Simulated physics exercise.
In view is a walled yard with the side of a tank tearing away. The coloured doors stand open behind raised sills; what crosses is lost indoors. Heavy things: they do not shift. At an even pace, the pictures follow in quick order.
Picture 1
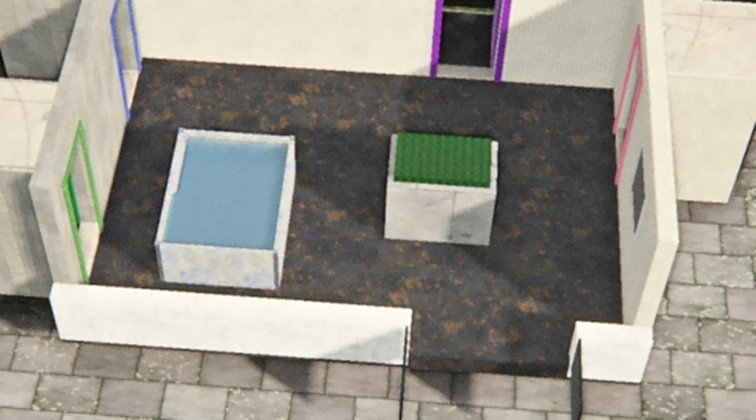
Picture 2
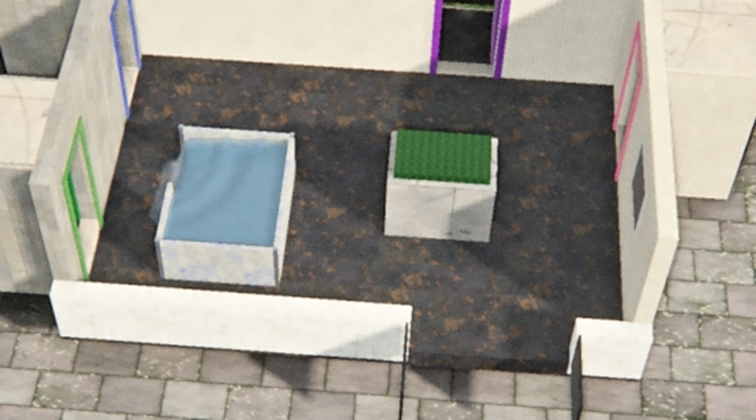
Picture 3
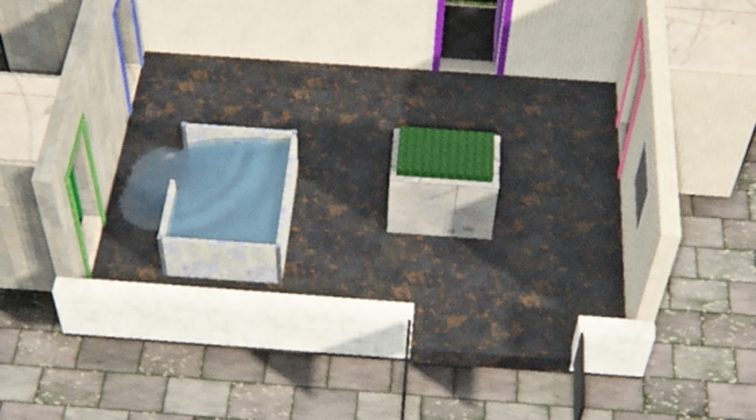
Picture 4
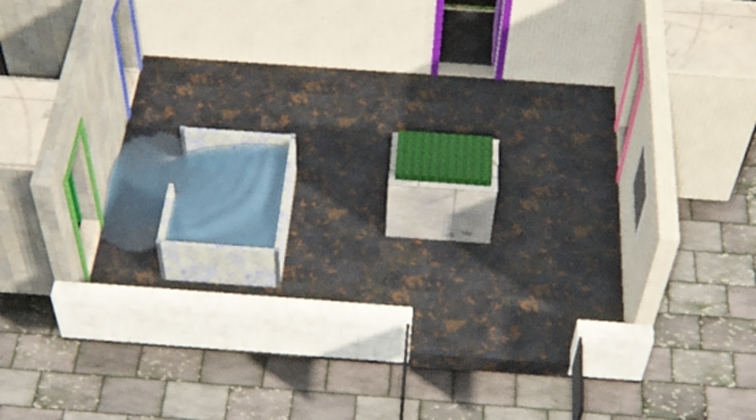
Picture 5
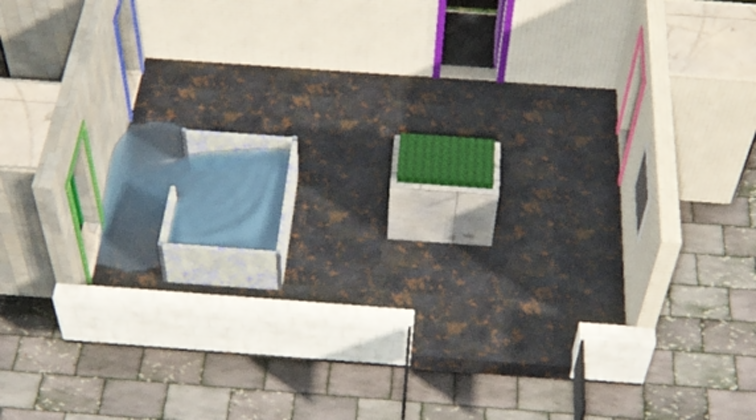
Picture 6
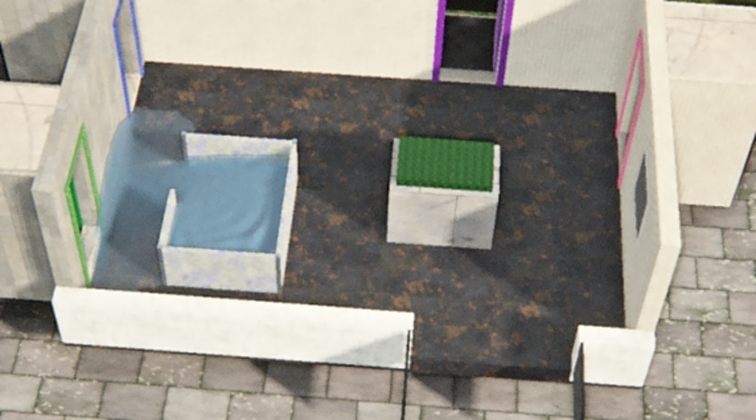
Water pours from the open left side of a tank and spreads across the dark yard floor.
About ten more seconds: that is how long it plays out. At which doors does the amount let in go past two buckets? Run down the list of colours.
Door by door: The green door stays at two or fewer; the blue door goes past two; the purple door stays at two or fewer; the pink door stays at two or fewer.
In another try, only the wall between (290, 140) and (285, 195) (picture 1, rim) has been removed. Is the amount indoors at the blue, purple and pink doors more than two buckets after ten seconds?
Outcome - blue door: Short of the mark, purple door: Past the mark, pink door: Short of the mark.
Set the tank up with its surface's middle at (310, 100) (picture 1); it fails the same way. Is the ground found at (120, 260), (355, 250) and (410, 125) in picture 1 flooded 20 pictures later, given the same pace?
First spot swamped, second bare, third bare.
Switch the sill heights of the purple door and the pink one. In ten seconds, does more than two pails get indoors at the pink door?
I'd say pink door crosses the mark.
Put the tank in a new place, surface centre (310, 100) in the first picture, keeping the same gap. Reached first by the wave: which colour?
Leading the way is the blue door.
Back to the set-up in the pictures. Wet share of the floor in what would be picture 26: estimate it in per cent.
About 55 per cent.
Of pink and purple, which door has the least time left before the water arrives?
It is the purple-painted one.
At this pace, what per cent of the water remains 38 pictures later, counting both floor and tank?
Some 96 per cent has not gone.
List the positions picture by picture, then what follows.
Still water in the tank at (227, 193), in the first picture.
The front is at a hidden place, out from the gap at (181, 179), in the second picture.
The front is at (131, 216), out from the gap at (184, 179), in the third picture.
Water pours out at (182, 184) and has run to (102, 231), in the fourth picture.
Water pours out at (184, 186) and has run to (129, 128), in the fifth picture.
Water pours out at (183, 189) and has run to (134, 111), in the sixth picture.
A moment on, water covers 15 % of the floor; the green door under two buckets in, the blue door wet at the sill, nothing in, the purple door not reached, the pink door not reached.
Next, water covers 25 % of the floor; the green door under two buckets in, the blue door under two buckets in, the purple door not reached, the pink door not reached.
Then, water covers 55 % of the floor; the green door under two buckets in, the blue door over two buckets in, the purple door wet at the sill, nothing in, the pink door not reached.
Later, water covers 95 % of the floor; the green door under two buckets in, the blue door over two buckets in, the purple door wet at the sill, nothing in, the pink door wet at the sill, nothing in.
In the end, water covers 100 % of the floor; the green door under two buckets in, the blue door far over two buckets in, the purple door under two buckets in, the pink door wet at the sill, nothing in.
